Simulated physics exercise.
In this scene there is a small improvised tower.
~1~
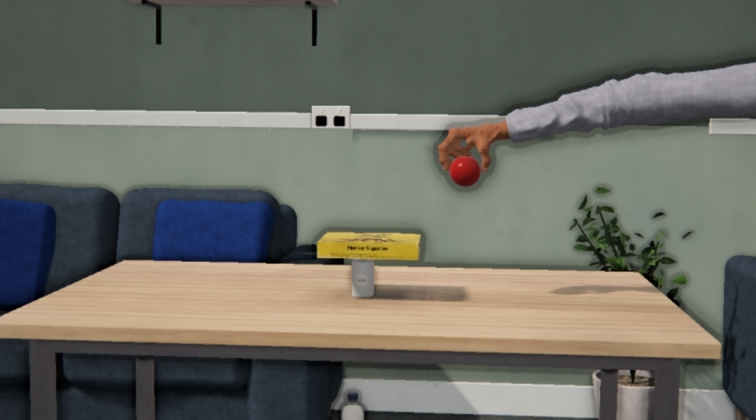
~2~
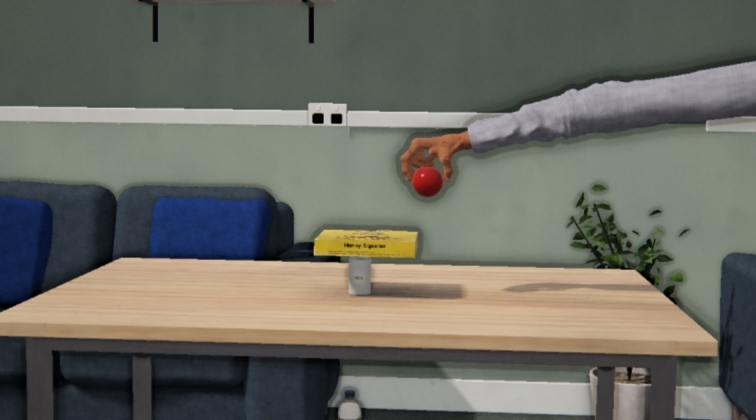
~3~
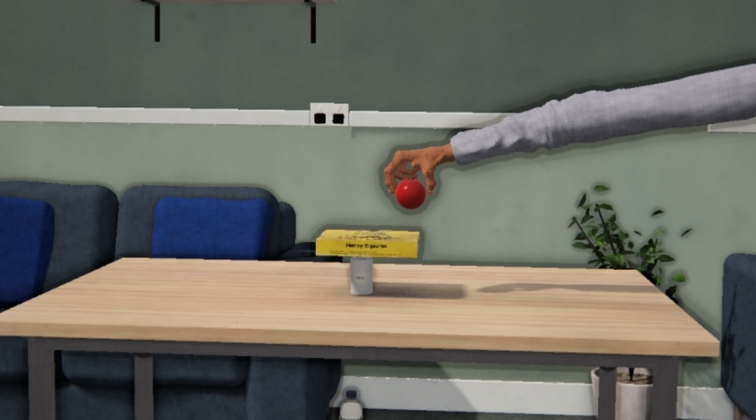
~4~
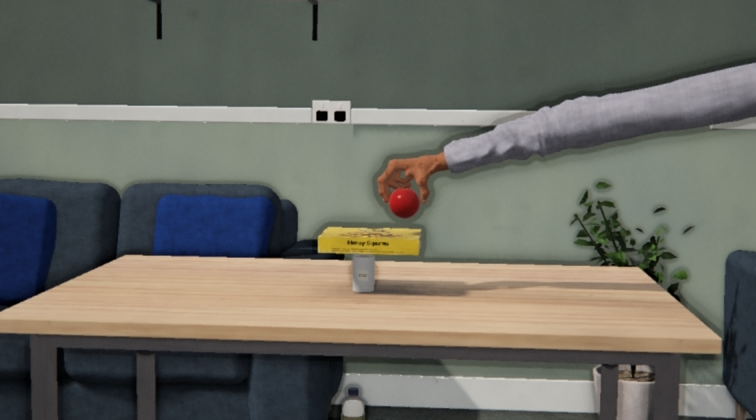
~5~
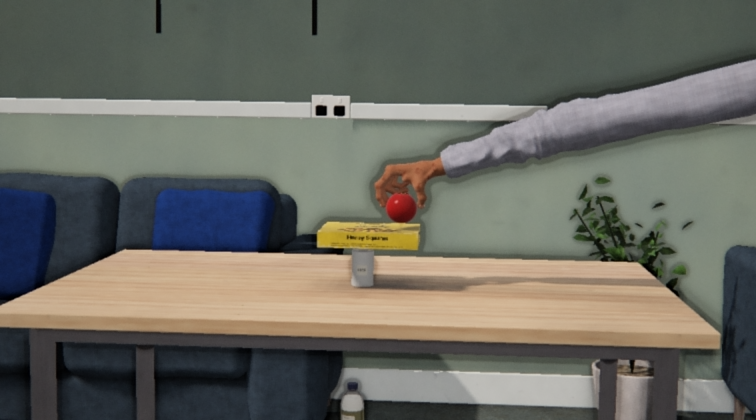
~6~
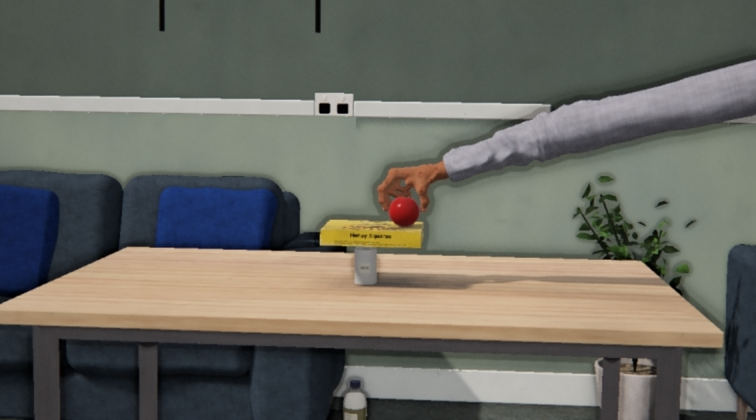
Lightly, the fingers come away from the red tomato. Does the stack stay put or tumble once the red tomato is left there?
My guess is the stack will not be secure.
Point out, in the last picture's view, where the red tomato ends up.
Around (460, 274).
Then, 0.30 s later than the last frame, red tomato now fallen; yellow packet tilted by 49°.
Then, 0.50 s later than the last frame, yellow packet tilted by 46°.
Then, 0.70 s later than the last frame, yellow packet now fallen; white shaker moved about its own width.
When it is over, fallen, red tomato and yellow packet; moved from the start, white shaker. End places, in pixels of the last picture, red tomato near (460, 274). The stack comes apart.
